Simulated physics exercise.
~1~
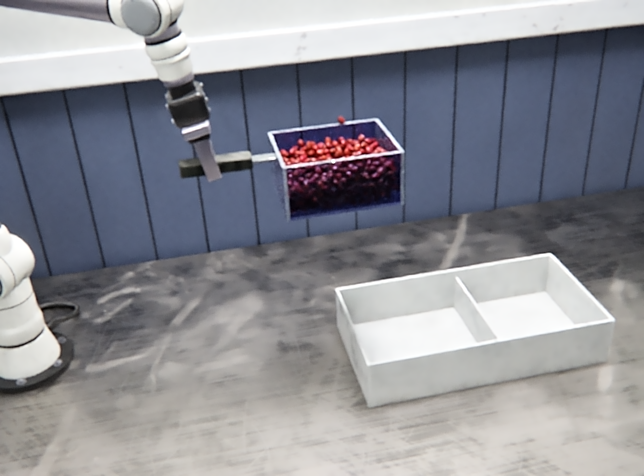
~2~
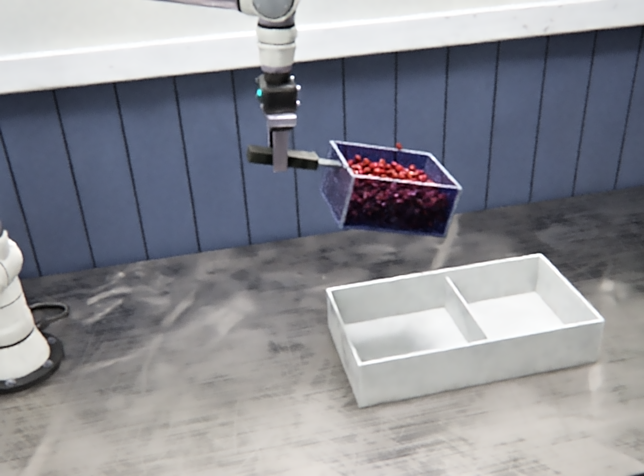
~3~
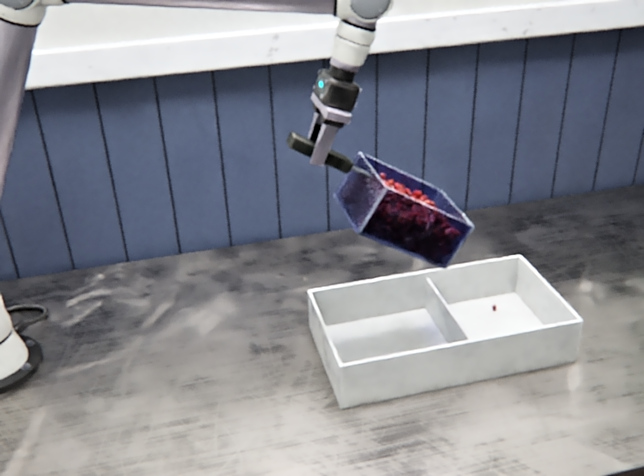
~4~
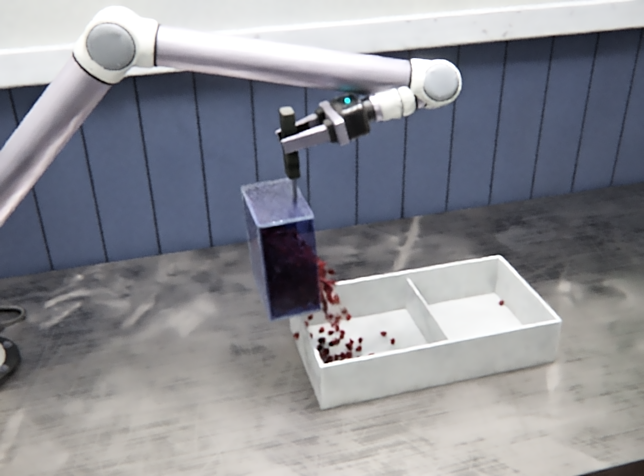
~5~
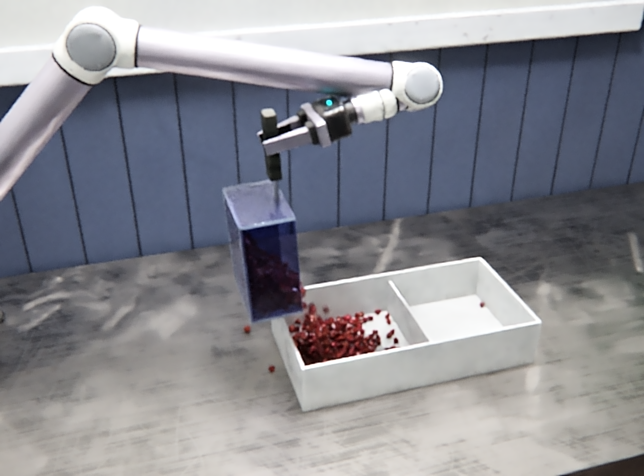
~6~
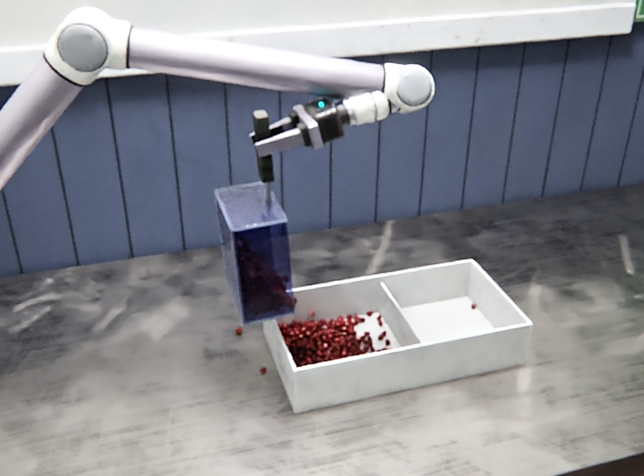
To begin with, a robot arm holds a clear bluish box full of small dark red beans above a gray table, where a white tray with two compartments stands. The arm carries the box to the right, toward the tray, and starts tipping it. As the tilt deepens, a stray bean lands in the tray's right compartment. The box then swings steeply downward and beans pour into the left compartment, spreading into a growing pile. At the end, the box hangs almost upright over the tray's left edge, still holding many beans, with a couple lying on the table.
